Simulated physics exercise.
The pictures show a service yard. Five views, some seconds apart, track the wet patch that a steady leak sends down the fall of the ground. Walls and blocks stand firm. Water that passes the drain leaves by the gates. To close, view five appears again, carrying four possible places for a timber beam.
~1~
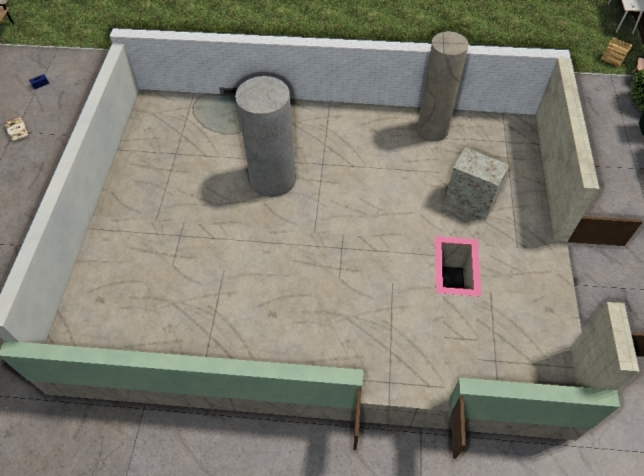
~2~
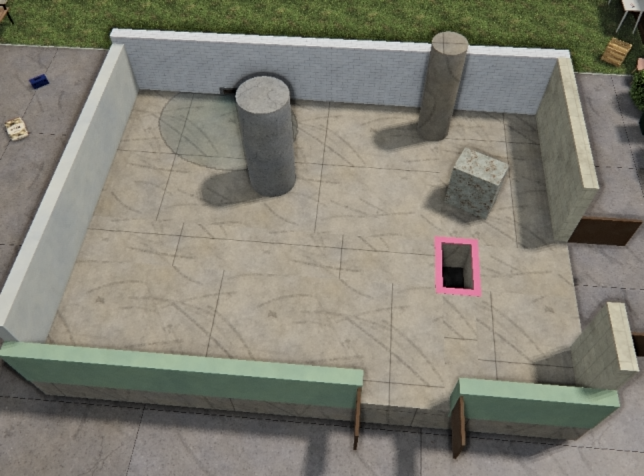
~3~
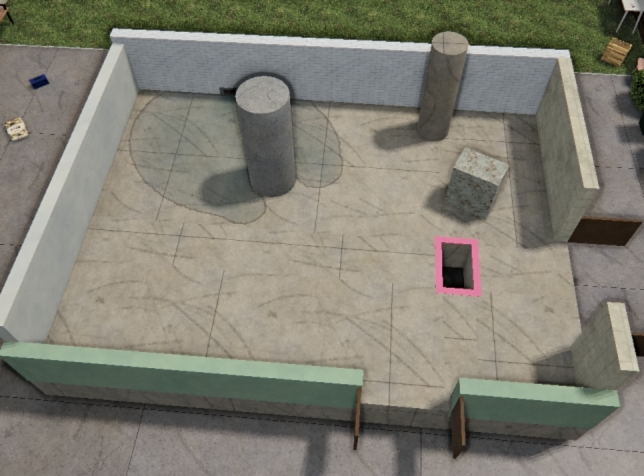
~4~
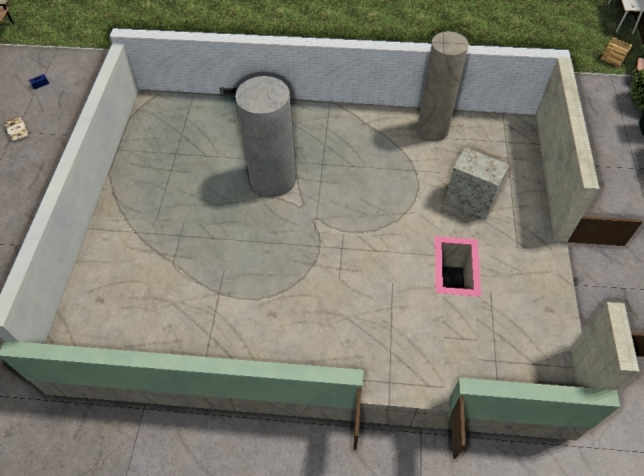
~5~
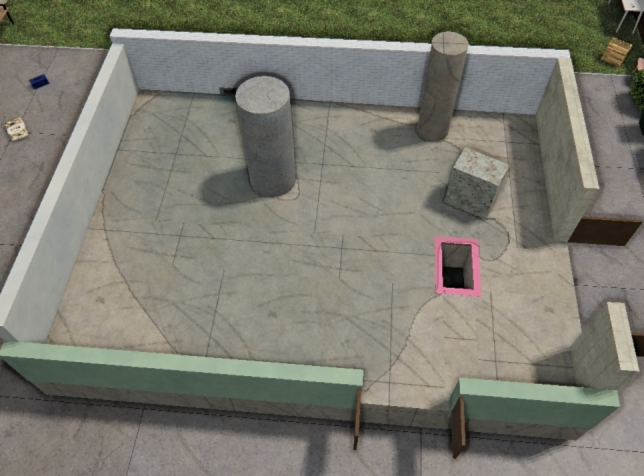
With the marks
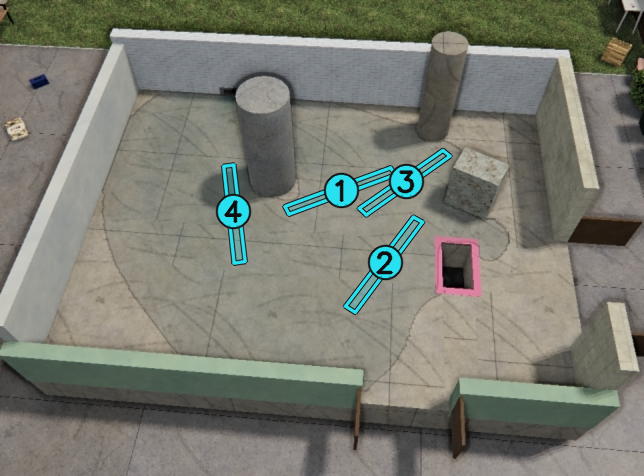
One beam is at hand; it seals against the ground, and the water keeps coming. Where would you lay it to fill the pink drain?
4 works best here.
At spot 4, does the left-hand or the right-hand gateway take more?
The right one.
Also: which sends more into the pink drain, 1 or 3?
1 it is.
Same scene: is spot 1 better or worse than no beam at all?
Spot 1 is worse.
On the marked copy, 1 from (286, 210) to (392, 171); 2 from (350, 309) to (417, 219); 3 from (362, 211) to (446, 153); 4 from (228, 165) to (239, 262).
Choosing 1, about 12 % of the stream runs into the pink drain, about 88 % out by the gates.
Choosing 2, about 10 % of the stream runs into the pink drain, about 89 % out by the gates.
Choosing 3, about 9 % of the stream runs into the pink drain, about 91 % out by the gates.
Choosing 4, about 18 % of the stream runs into the pink drain, about 82 % out by the gates.
